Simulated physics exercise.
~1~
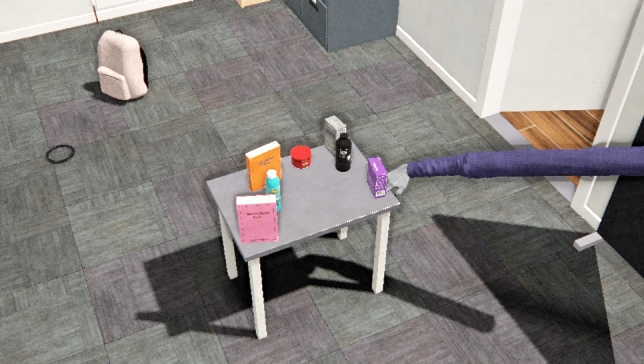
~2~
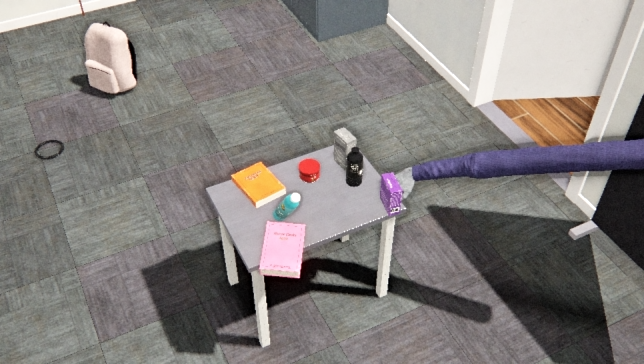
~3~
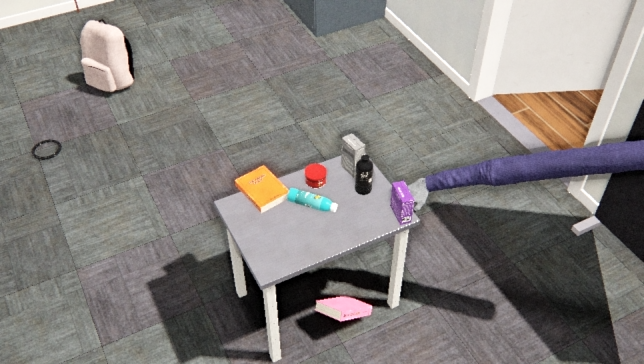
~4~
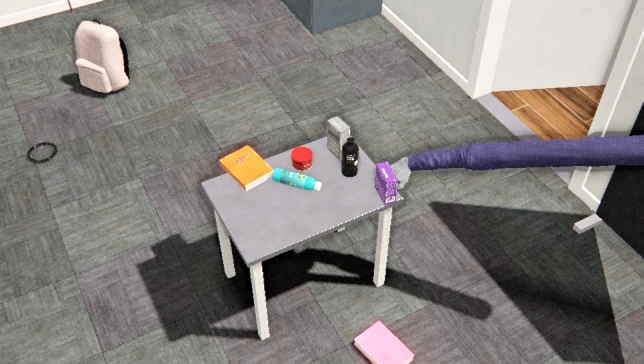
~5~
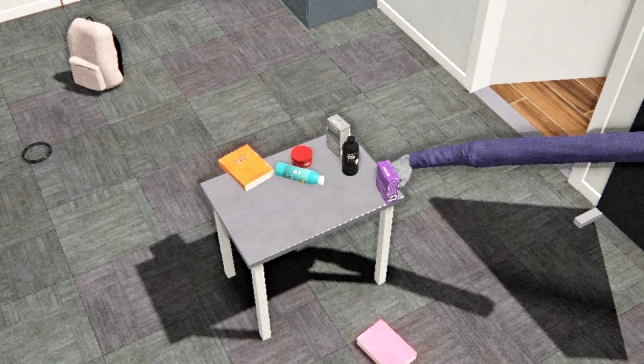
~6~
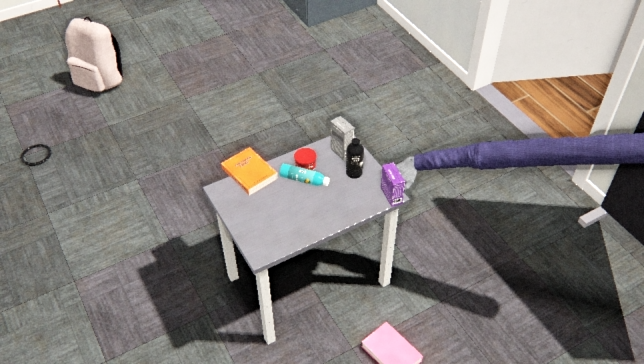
Purple arm jolting a small grey table, orange book and turquoise bottle toppling, pink book falling to the floor, purple packet staying upright.
